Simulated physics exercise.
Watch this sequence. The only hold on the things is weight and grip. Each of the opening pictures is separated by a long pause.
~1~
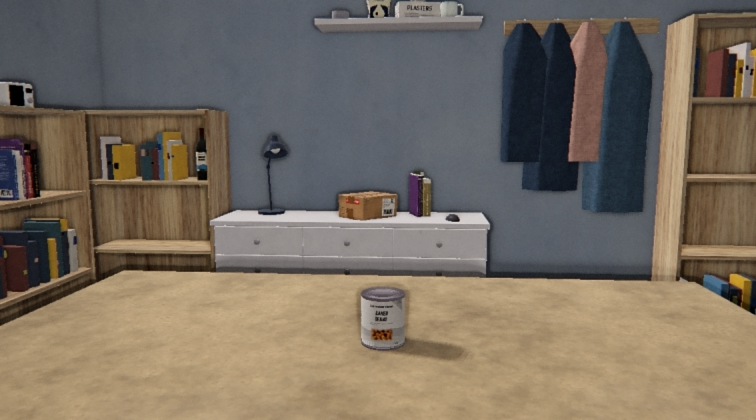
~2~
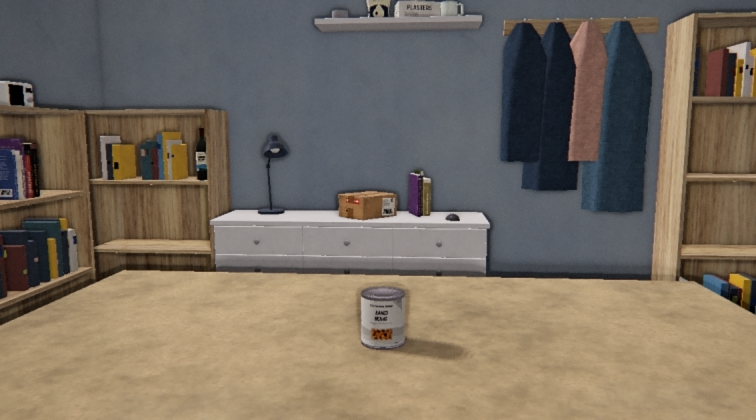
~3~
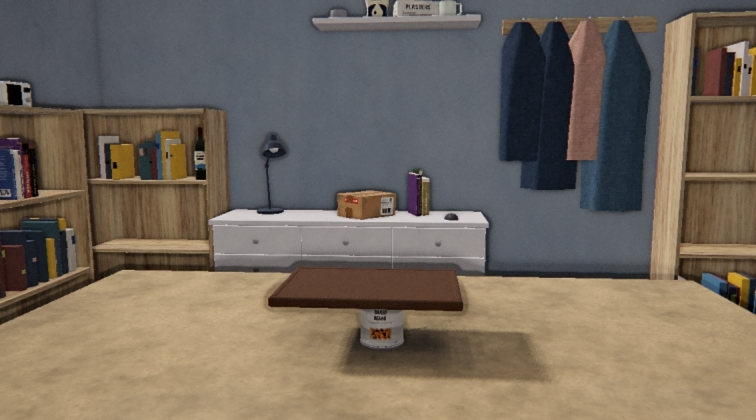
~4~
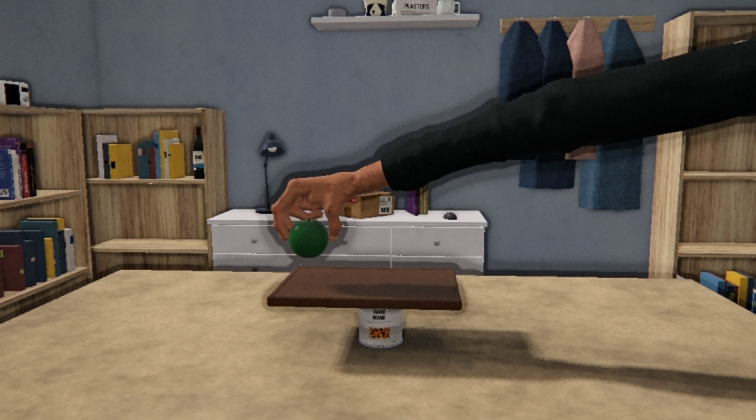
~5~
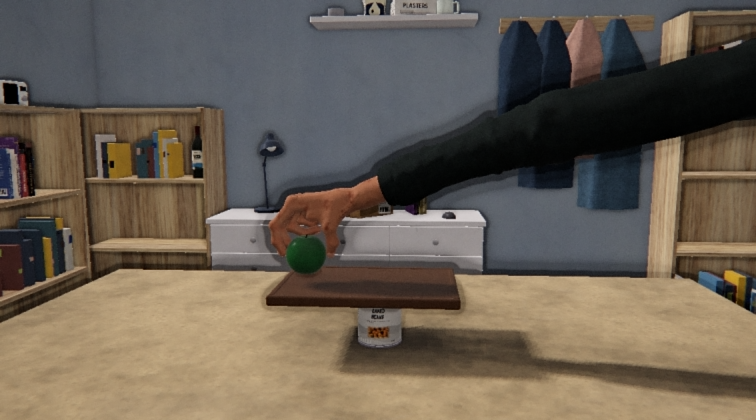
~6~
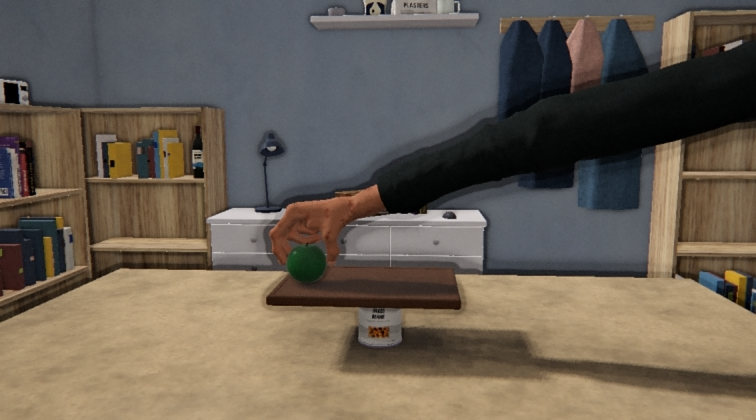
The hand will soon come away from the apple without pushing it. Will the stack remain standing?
No.
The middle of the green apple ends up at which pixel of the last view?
Around (263, 323).
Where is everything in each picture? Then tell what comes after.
In the first picture, the last thing is not in view yet.
In the second picture, the last thing is not in view yet.
In the third picture, the last thing is not in view yet; brown lid (370, 286).
In the fourth picture, still above its spot; green apple (309, 238); brown lid (369, 286).
In the fifth picture, still above its spot; green apple (306, 254); brown lid (368, 285).
In the sixth picture, set down, still held; green apple (307, 263); brown lid (369, 285).
Then, 0.50 s after the last picture, green apple now fallen; brown lid tipped 33° from how it was.
Then, 0.80 s after the last picture, brown lid tipped 39° from how it was.
At rest, fallen, green apple; tipped over in the stack, brown lid; white tin in place. Seen from the same camera at the end, green apple near (263, 323). The stack comes apart.
